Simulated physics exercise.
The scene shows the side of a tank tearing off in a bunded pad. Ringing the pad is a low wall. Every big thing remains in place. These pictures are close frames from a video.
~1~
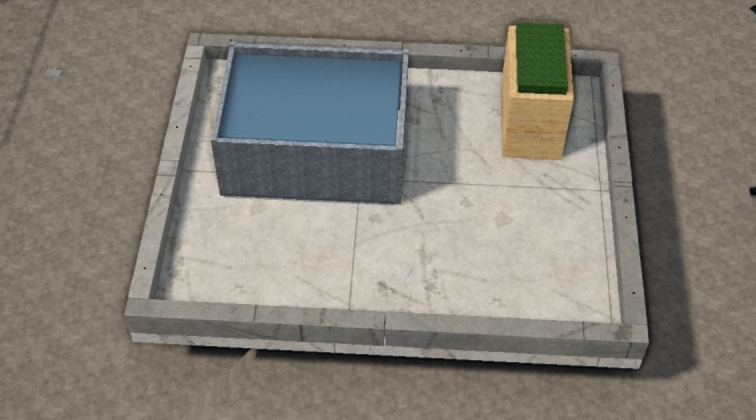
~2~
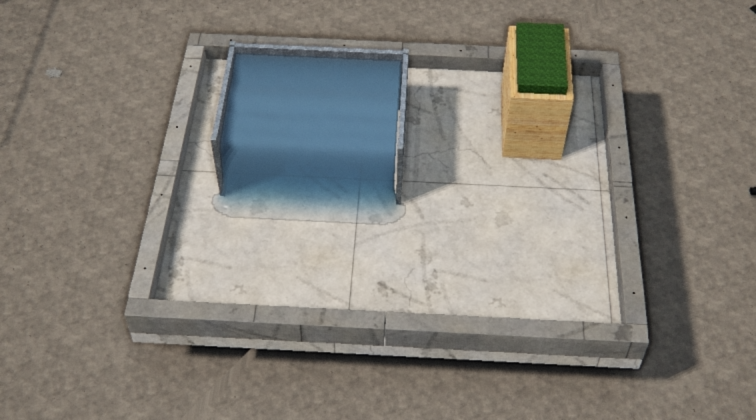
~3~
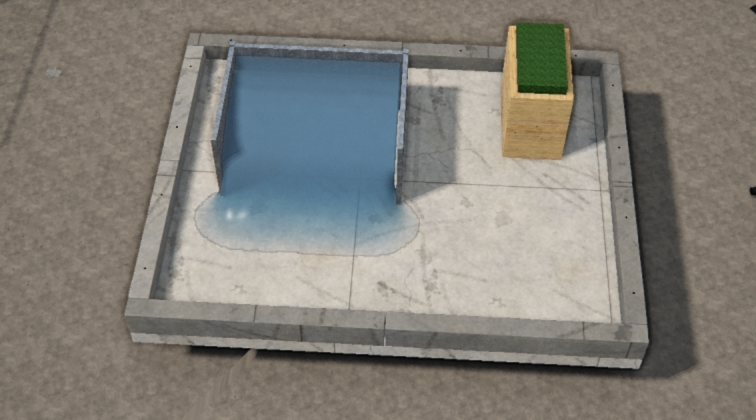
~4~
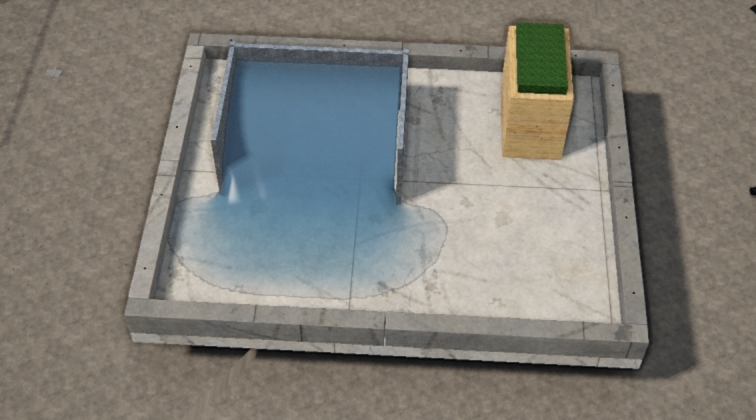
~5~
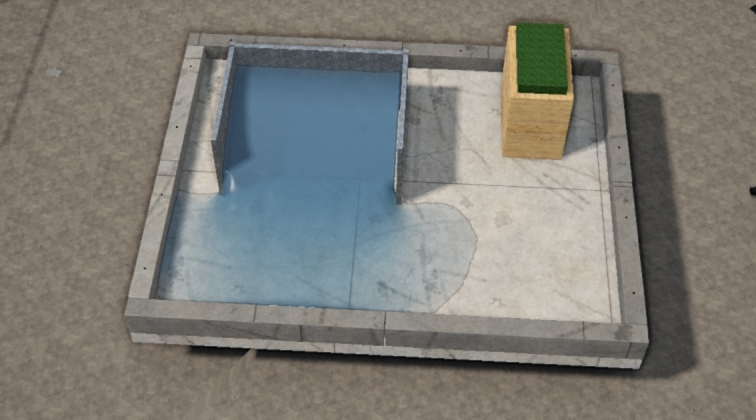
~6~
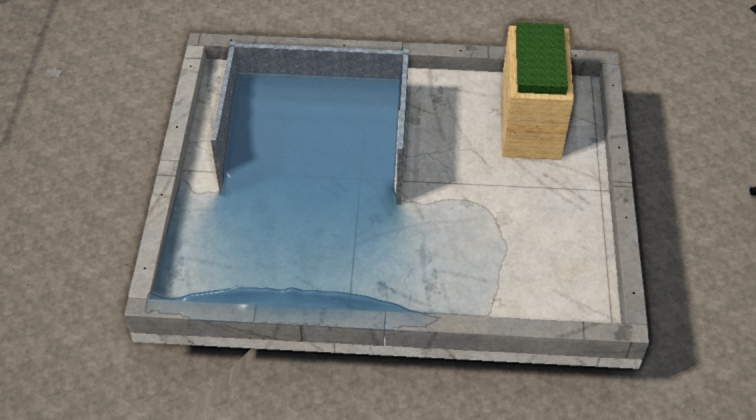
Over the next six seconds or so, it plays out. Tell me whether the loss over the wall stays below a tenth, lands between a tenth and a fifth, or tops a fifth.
The loss tops a fifth.
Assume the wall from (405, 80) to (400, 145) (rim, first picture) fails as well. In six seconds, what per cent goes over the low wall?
Around 14 in a hundred.
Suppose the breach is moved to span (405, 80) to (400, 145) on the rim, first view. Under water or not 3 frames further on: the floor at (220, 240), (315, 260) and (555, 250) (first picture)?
Going through them in order gives still bare, still bare, waterlogged.
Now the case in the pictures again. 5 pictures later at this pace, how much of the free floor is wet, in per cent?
About 45 per cent.
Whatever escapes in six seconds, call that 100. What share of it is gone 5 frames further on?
My guess would be around 40 percent.
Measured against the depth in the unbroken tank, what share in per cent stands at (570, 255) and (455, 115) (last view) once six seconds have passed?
Respectively about 14 and 10 per cent.
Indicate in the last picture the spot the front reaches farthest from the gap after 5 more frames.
Close to (612, 334).
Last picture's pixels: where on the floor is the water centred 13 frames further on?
I'd put my finger on (343, 241).
A moment on, water covers 40 % of the floor; the low wall has let 1 % over.
Next, water covers 40 % of the floor; the low wall has let 10 % over.
Then, water covers 55 % of the floor; the low wall has let 24 % over.
Later, water covers 70 % of the floor; the low wall has let 26 % over.
In the end, water covers 80 % of the floor; the low wall has let 26 % over.
